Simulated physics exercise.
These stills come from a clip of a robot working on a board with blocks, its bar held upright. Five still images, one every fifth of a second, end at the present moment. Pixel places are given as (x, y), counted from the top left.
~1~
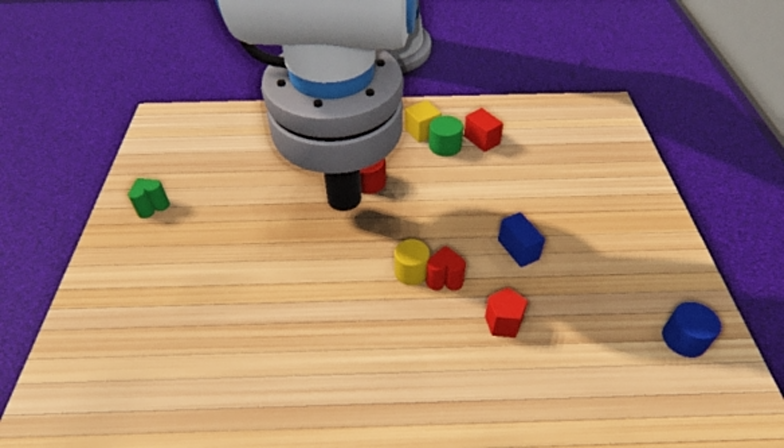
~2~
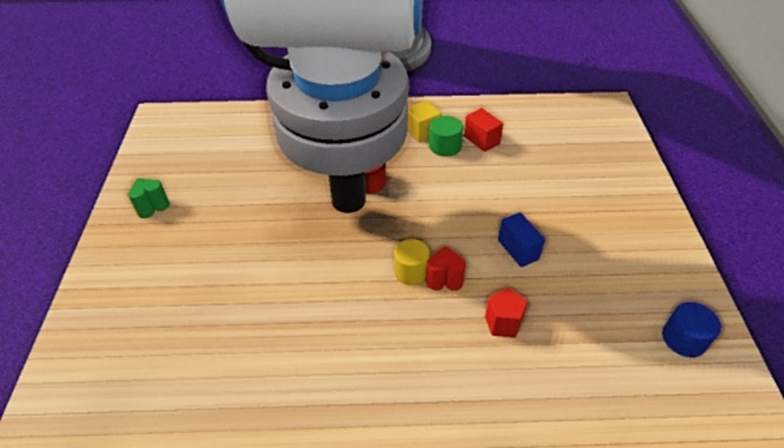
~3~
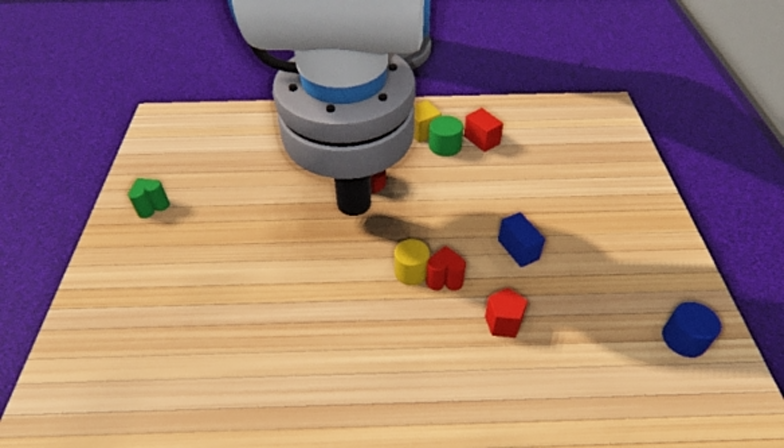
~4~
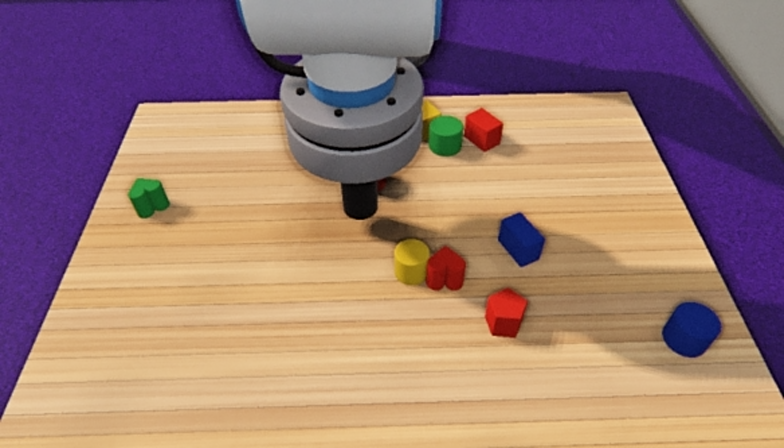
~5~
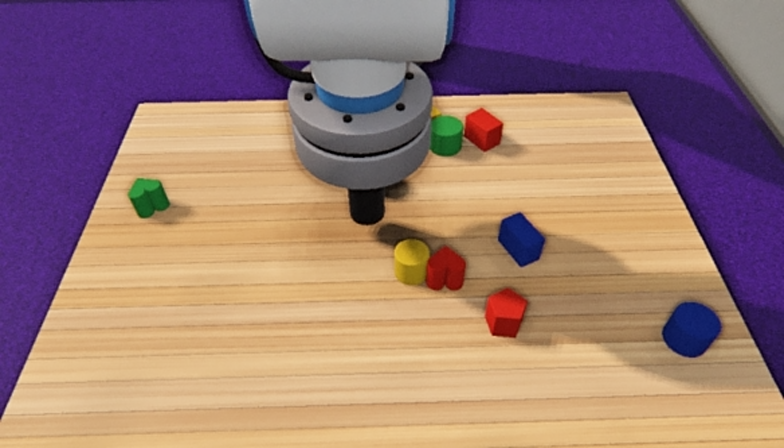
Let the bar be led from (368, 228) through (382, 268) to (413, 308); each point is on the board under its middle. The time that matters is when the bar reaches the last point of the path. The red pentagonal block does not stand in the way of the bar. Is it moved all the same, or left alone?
The block in question stays where it was by the end.
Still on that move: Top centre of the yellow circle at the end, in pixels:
When the path ends, it will be at (452, 285).
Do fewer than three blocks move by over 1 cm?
Answer: Yes.
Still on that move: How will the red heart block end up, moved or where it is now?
It is shoved along.
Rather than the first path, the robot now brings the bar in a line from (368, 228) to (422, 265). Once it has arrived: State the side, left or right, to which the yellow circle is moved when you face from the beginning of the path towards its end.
To the path's right.
What follows on the original path. One third of the way, bar at (376, 240); nothing pushed yet.
Two thirds of the way, bar at (389, 268); yellow circle at (426, 267); red heart block at (460, 264), turned 35° anticlockwise.
At the end, bar at (413, 294); yellow circle at (452, 285); red heart block at (474, 267), turned 80° anticlockwise; red pentagonal block unmoved.
